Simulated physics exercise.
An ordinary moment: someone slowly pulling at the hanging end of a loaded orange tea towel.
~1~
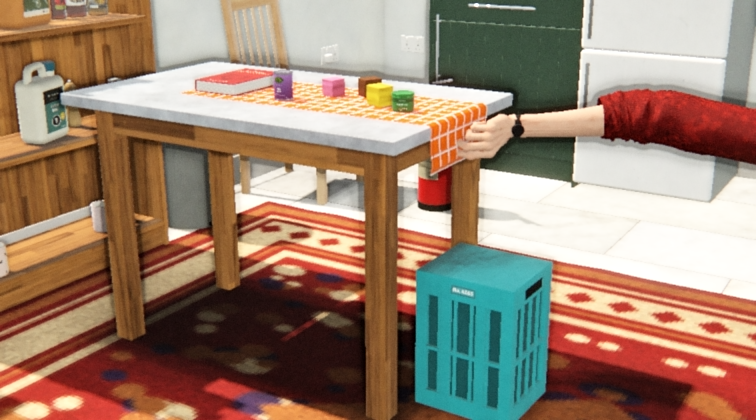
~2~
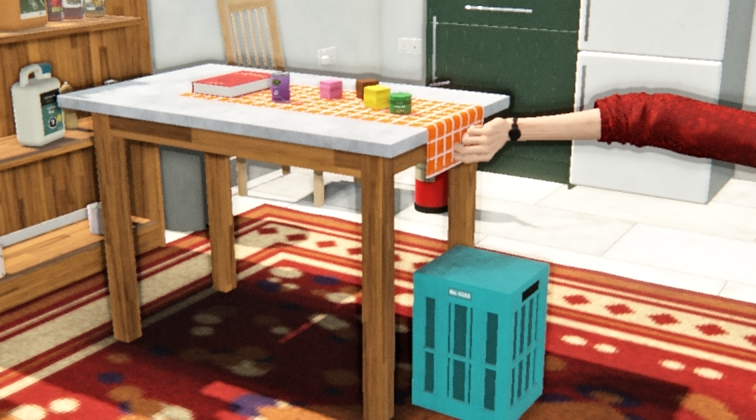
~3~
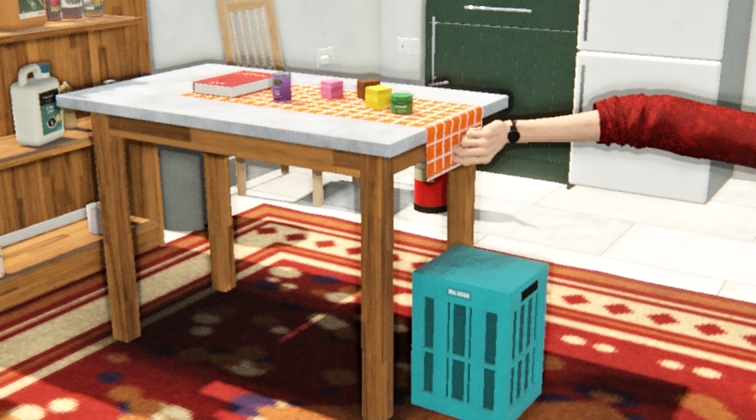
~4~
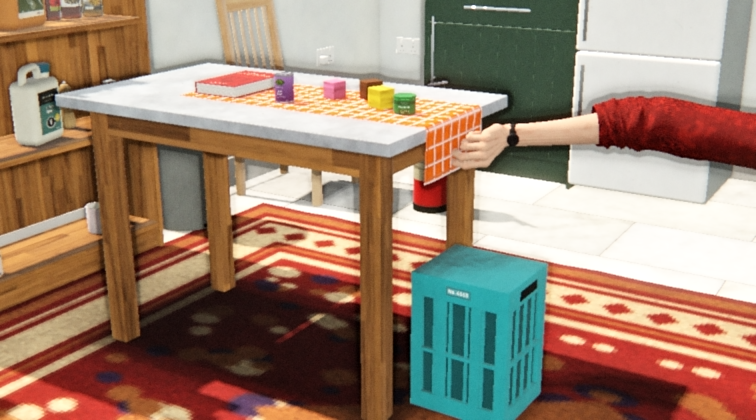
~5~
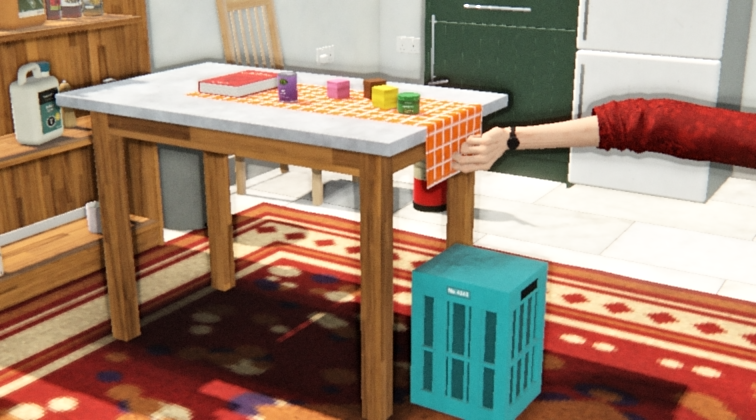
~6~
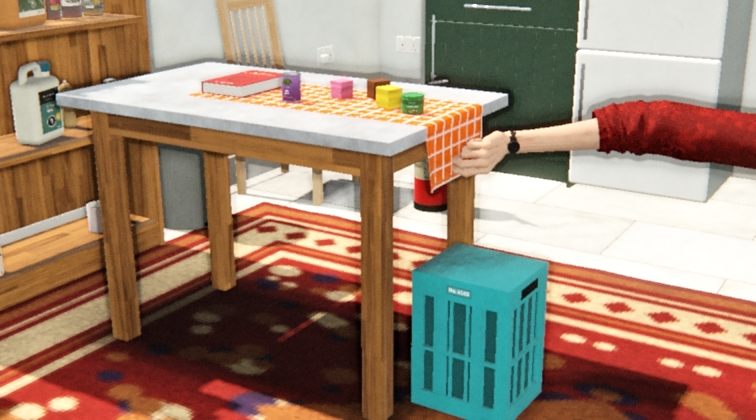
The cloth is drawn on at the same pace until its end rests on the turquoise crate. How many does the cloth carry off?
The count of fallen things is two.
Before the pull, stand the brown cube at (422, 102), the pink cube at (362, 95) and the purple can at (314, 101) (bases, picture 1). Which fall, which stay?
The brown cube goes over; the pink cube survives; the purple can keeps its place on top.
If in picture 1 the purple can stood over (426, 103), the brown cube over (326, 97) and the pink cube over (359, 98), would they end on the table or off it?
The purple can goes over, the brown cube survives, the pink cube survives.
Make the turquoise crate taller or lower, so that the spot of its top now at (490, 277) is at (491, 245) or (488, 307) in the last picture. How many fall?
The count: 1 and 3.
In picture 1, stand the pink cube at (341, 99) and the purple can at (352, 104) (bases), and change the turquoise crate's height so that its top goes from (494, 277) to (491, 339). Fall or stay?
The pink cube drops off; the purple can falls.
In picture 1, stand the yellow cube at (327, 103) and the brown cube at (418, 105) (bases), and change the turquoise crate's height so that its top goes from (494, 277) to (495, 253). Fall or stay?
The yellow cube survives; the brown cube tumbles off.
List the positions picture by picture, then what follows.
Hem (431, 176); green pot (403, 92); yellow cube (380, 85); brown cube (370, 78); pink cube (334, 78); purple can (283, 72); top of the crate (494, 277), in the first picture.
Hem (426, 178); green pot (400, 94), in the second picture.
Hem (427, 181); yellow cube (379, 88), in the third picture.
Hem (424, 185); brown cube (371, 80); top of the crate (489, 279), in the fourth picture.
Hem (427, 189); pink cube (338, 80), in the fifth picture.
Hem (432, 193); green pot (413, 94); yellow cube (389, 87); brown cube (378, 80); pink cube (342, 80); purple can (291, 73), in the sixth picture.
Early on, hem near (456, 226); green pot gone.
Midway, hem on the crate; green pot and yellow cube gone.
Finally, hem on the crate; green pot and yellow cube gone. It carries off two.
